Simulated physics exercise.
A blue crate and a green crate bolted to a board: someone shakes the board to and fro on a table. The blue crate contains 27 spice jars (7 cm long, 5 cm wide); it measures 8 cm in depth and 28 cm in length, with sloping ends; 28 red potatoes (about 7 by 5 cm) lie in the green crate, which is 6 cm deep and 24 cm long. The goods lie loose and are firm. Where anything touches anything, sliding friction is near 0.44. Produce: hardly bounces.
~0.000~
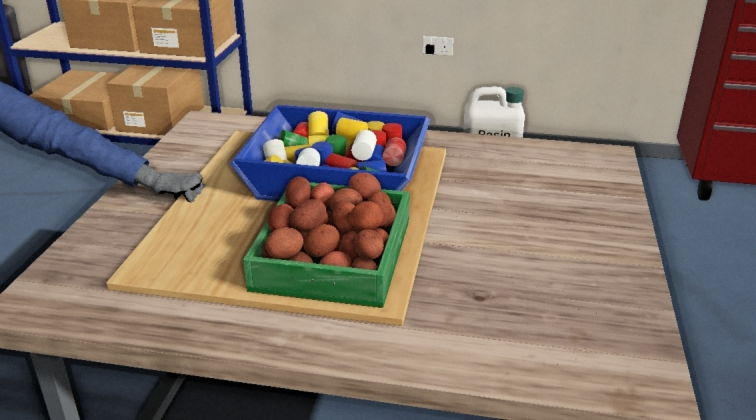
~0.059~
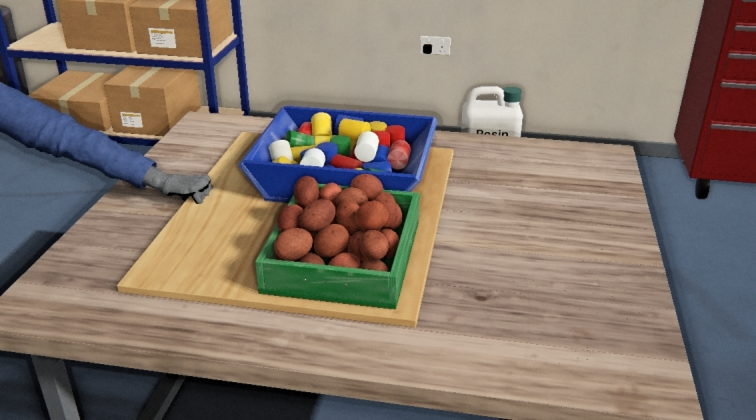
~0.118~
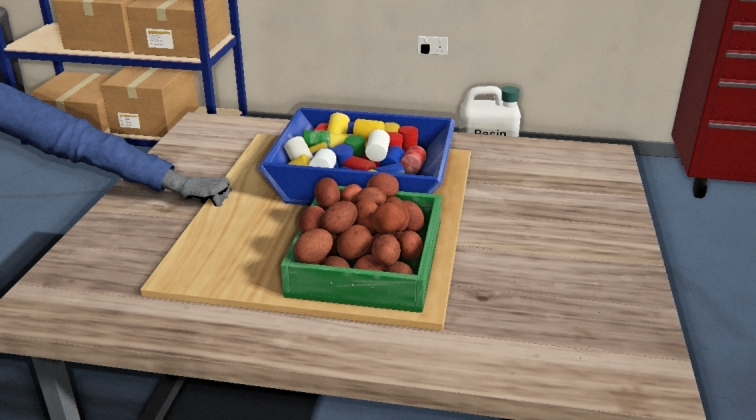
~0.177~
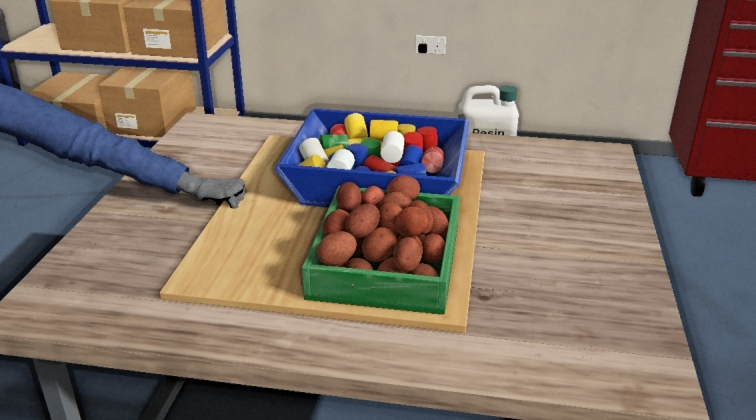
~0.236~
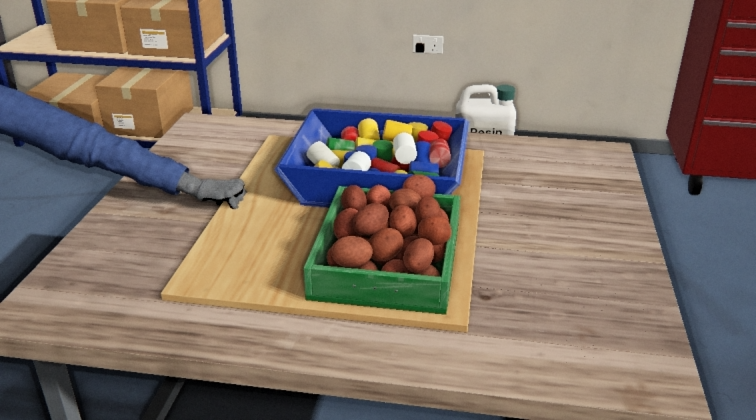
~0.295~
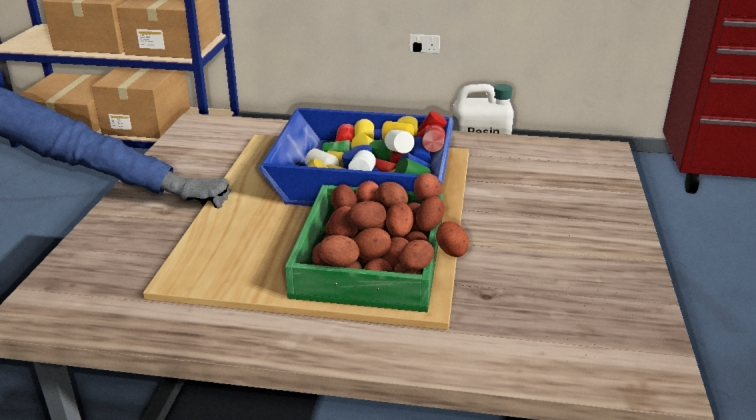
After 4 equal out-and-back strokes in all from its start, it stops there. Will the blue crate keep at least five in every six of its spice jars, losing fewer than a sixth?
Spilled share: Below one sixth.
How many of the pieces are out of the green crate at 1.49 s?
Green crate - about 8 out by that time.
After 0.59 s, blue crate 27 in, 0 out and green crate 21 in, 7 out.
After 0.97 s, blue crate 27 in, 0 out and green crate 22 in, 6 out.
After 1.49 s, blue crate 26 in, 1 out and green crate 21 in, 7 out.
When it is over (at 2.16 s), blue crate 26 in, 1 out and green crate 20 in, 8 out. Asked share, 1 of 27, 4 per cent.
